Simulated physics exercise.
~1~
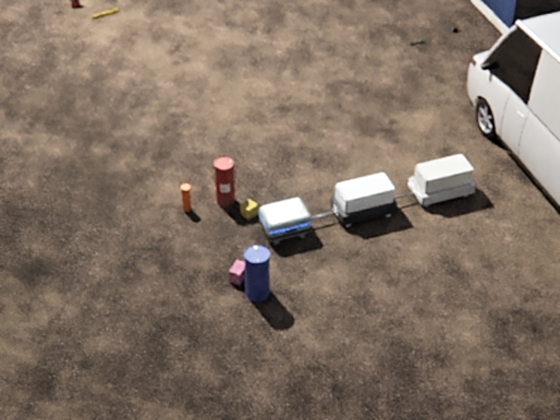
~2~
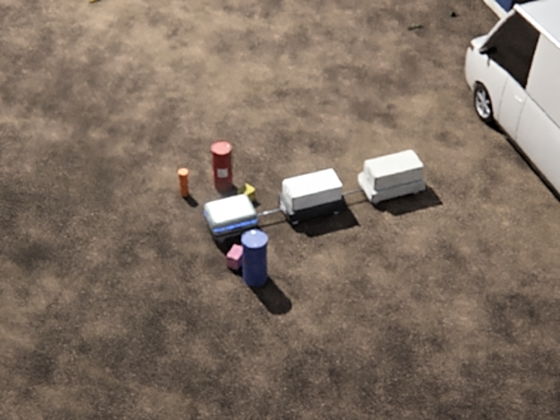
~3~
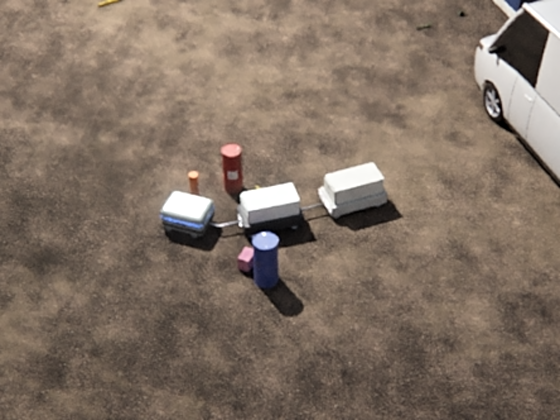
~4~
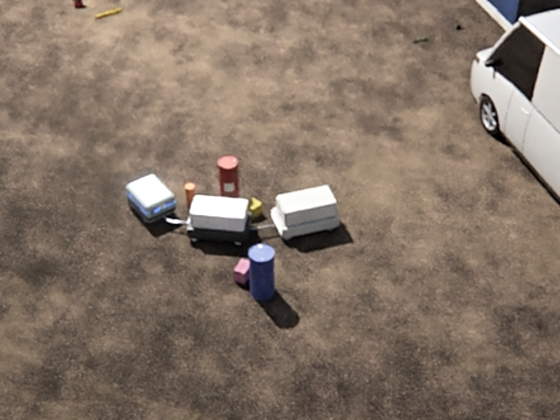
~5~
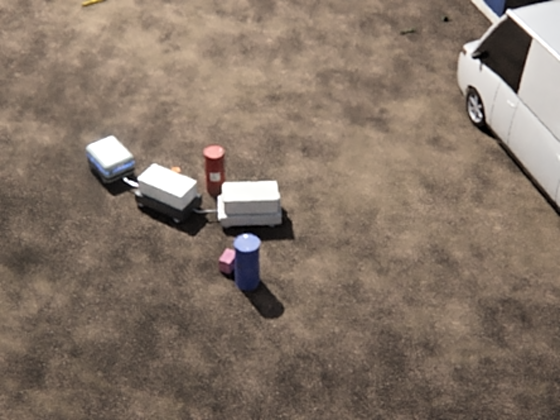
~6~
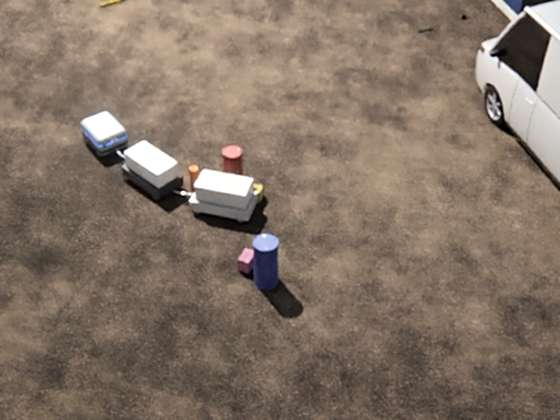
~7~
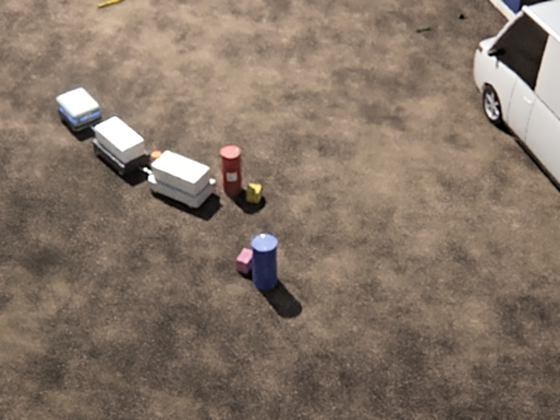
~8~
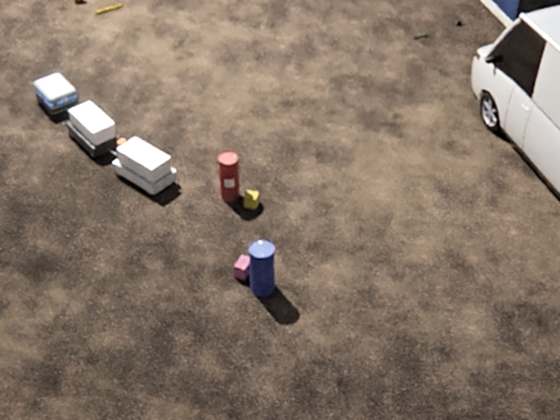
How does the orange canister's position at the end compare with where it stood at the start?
It starts just to the left of the red drum, and by the end it is farther to the left and higher up in the view, beside the carts.
